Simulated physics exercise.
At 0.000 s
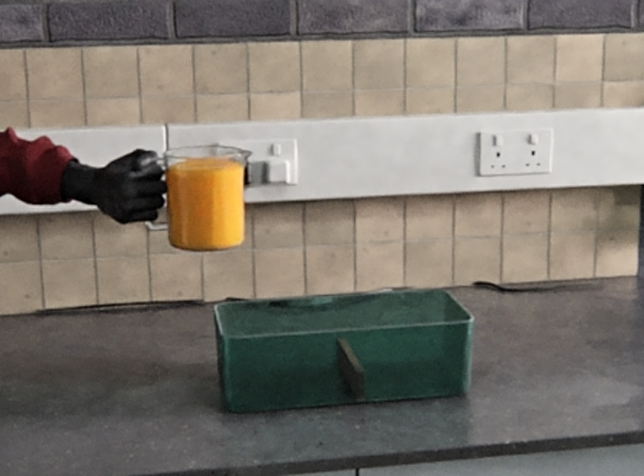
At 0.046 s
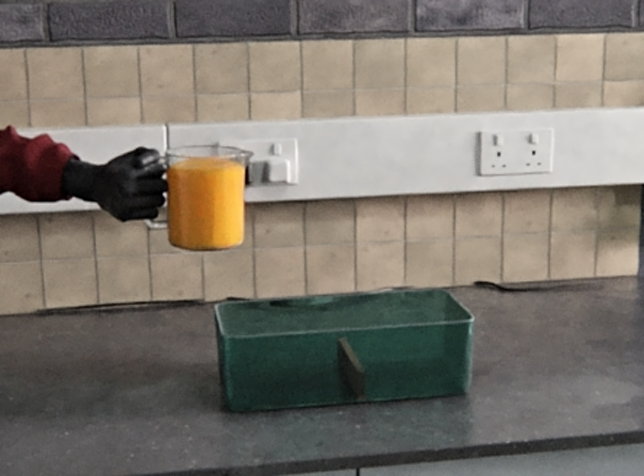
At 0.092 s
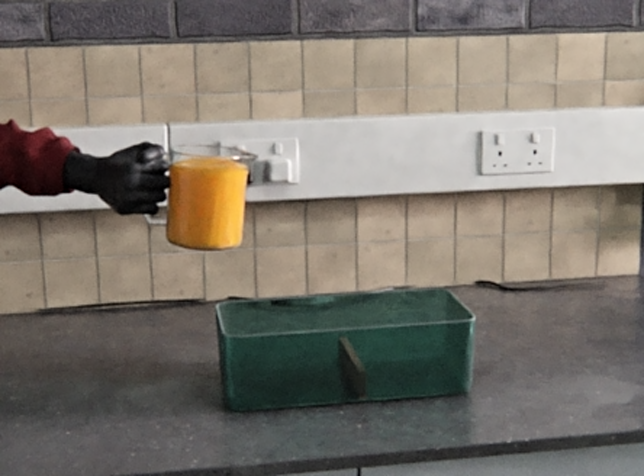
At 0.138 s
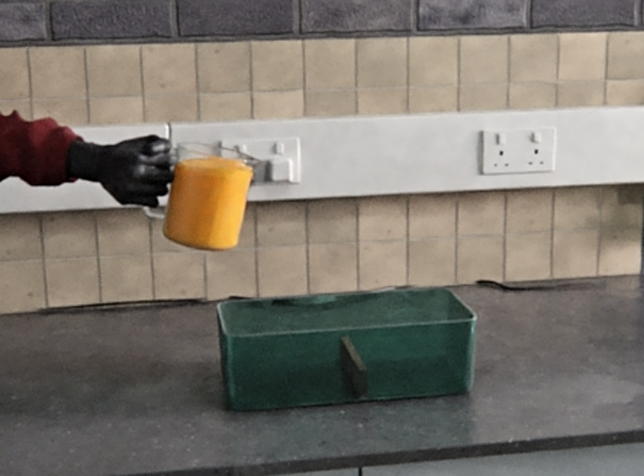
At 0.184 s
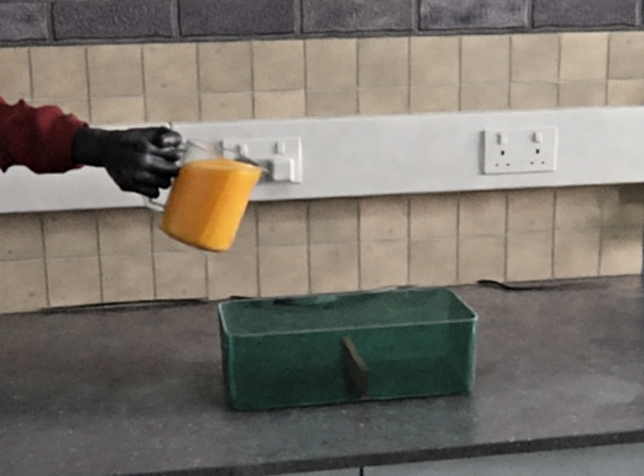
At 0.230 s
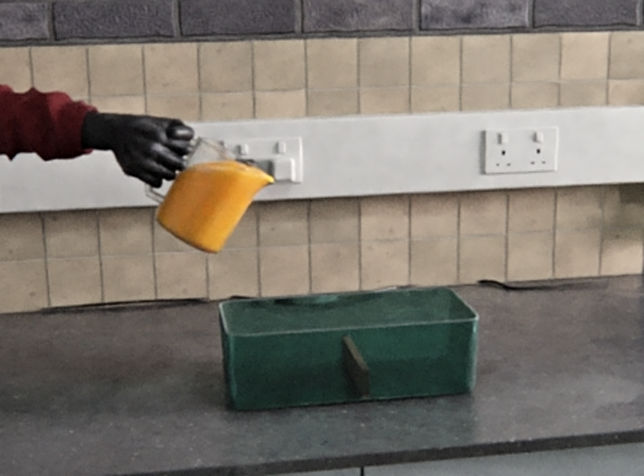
In this clip, a black-gloved hand holds a clear pitcher of orange juice above and beside an empty green oblong basin on a grey worktop, then smoothly tilts the pitcher to the right until the juice nears its lip.
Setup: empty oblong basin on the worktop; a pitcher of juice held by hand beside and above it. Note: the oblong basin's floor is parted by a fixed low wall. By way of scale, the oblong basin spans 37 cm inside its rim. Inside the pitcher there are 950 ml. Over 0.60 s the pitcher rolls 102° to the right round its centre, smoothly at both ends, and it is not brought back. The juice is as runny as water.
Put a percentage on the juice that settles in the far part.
Roughly 6 per cent ends up there.
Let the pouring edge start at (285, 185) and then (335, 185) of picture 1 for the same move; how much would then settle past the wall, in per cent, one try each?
Respectively 25 and 90 %.
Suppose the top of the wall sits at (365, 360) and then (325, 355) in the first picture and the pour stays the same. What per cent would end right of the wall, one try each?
15 then 25 %.
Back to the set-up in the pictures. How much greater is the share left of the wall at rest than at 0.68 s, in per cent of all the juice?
Around 34 per cent.
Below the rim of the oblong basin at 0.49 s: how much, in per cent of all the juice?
Around 8 percent.
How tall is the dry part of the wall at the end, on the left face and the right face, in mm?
About 16 mm left, about 40 mm right.
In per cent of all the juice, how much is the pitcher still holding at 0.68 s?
22 %.
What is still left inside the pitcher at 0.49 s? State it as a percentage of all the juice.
About 62 percent.
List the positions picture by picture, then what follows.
In the first picture, tilt 0°; pouring edge (252, 152); surface from (166, 167) to (241, 164); the oblong basin's rim runs from (218, 321) to (459, 305); the wall's top is at (350, 355).
In the second picture, tilt 1°; pouring edge (254, 152); surface from (168, 166) to (242, 164).
In the third picture, tilt 6°; pouring edge (258, 156); surface from (171, 164) to (246, 165).
In the fourth picture, tilt 13°; pouring edge (264, 162); surface from (175, 167) to (251, 166).
In the fifth picture, tilt 22°; pouring edge (270, 171); surface from (174, 181) to (260, 169).
In the sixth picture, tilt 33°; pouring edge (274, 182); surface from (170, 188) to (271, 178).
By 0.49 s the tilt is 94° and 62 per cent is still to pour, 8 is left of the wall and 0 right of it.
By 0.68 s the tilt is 102° and 22 per cent is still to pour, 51 is left of the wall and 1 right of it.
By 0.88 s the tilt is 102° and 6 per cent is still to pour, 74 is left of the wall and 4 right of it.
By 1.10 s the tilt is 102° and 1 per cent is still to pour, 84 is left of the wall and 6 right of it.
At rest 86 per cent lies left of the wall, 6 right of it and 7 outside.
